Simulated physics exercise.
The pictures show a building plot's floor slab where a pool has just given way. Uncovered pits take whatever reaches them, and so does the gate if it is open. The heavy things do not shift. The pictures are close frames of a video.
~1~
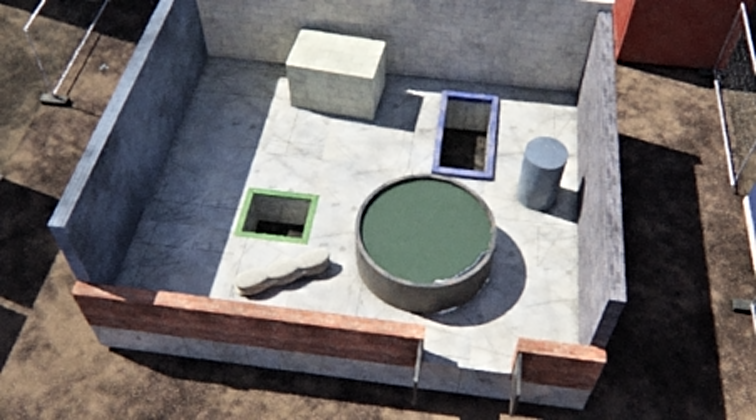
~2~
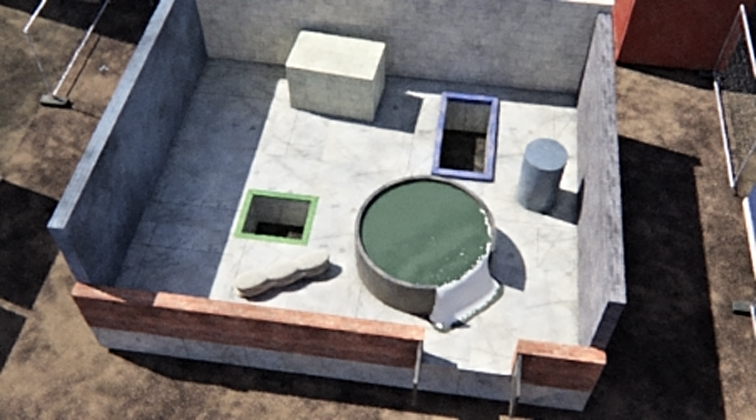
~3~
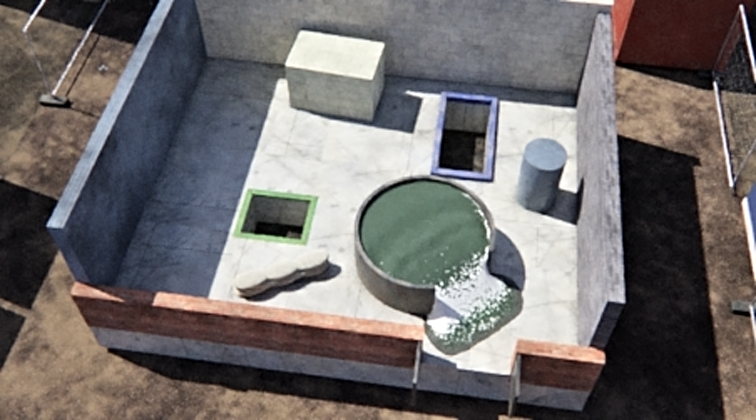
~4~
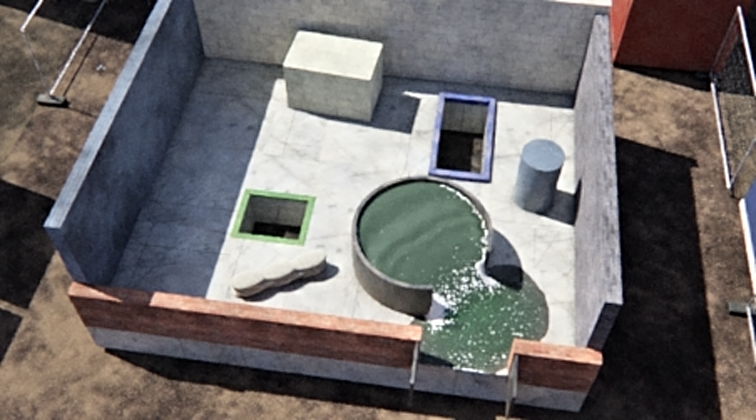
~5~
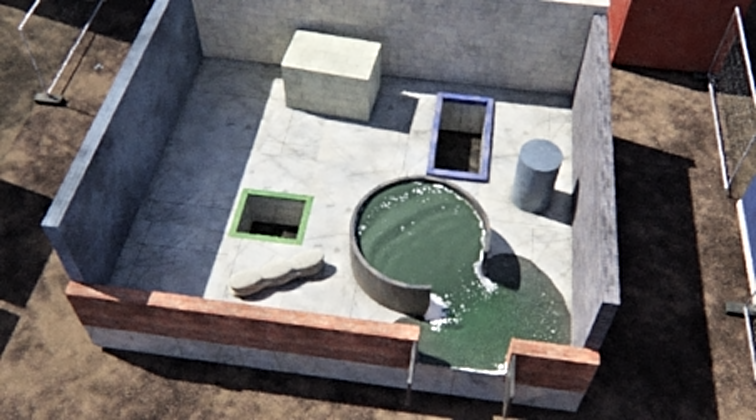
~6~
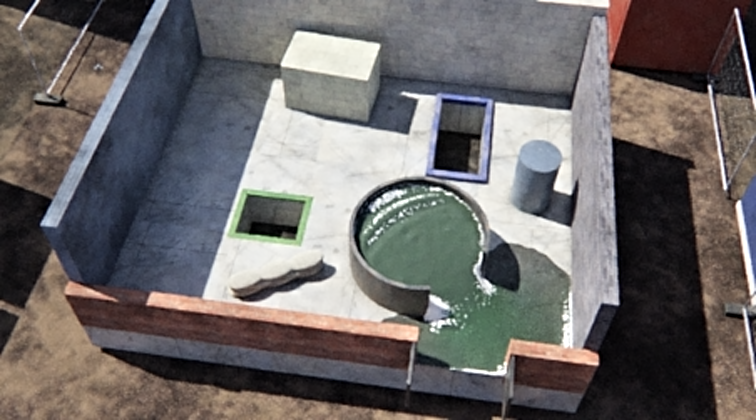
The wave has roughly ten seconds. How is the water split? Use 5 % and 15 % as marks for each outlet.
In the end: The gate takes above 15 %; the green pit takes not even 5 %; the blue pit takes not even 5 %.
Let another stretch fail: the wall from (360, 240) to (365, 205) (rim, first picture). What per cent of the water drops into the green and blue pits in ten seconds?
Per cent: Green 50, blue 0.
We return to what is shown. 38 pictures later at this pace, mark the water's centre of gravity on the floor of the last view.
Around (459, 232).
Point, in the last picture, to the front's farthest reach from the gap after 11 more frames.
I would point to (562, 187).
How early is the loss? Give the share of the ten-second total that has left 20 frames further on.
I make it 55 per cent.
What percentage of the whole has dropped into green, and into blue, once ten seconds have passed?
Near 2 and 0 in a hundred.
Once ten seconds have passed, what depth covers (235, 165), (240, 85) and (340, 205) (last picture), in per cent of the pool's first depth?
About 2, 2 and 2 per cent.
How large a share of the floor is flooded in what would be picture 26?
Close to 30 %.
A moment on, water covers 10 % of the floor; the gate 10 %, the green pit 0 %, the blue pit 0 %.
Next, water covers 15 % of the floor; the gate 19 %, the green pit 0 %, the blue pit 0 %.
Then, water covers 30 % of the floor; the gate 29 %, the green pit 0 %, the blue pit 0 %.
Later, water covers 45 % of the floor; the gate 40 %, the green pit 1 %, the blue pit 1 %.
In the end, water covers 60 % of the floor; the gate 48 %, the green pit 2 %, the blue pit 1 %.
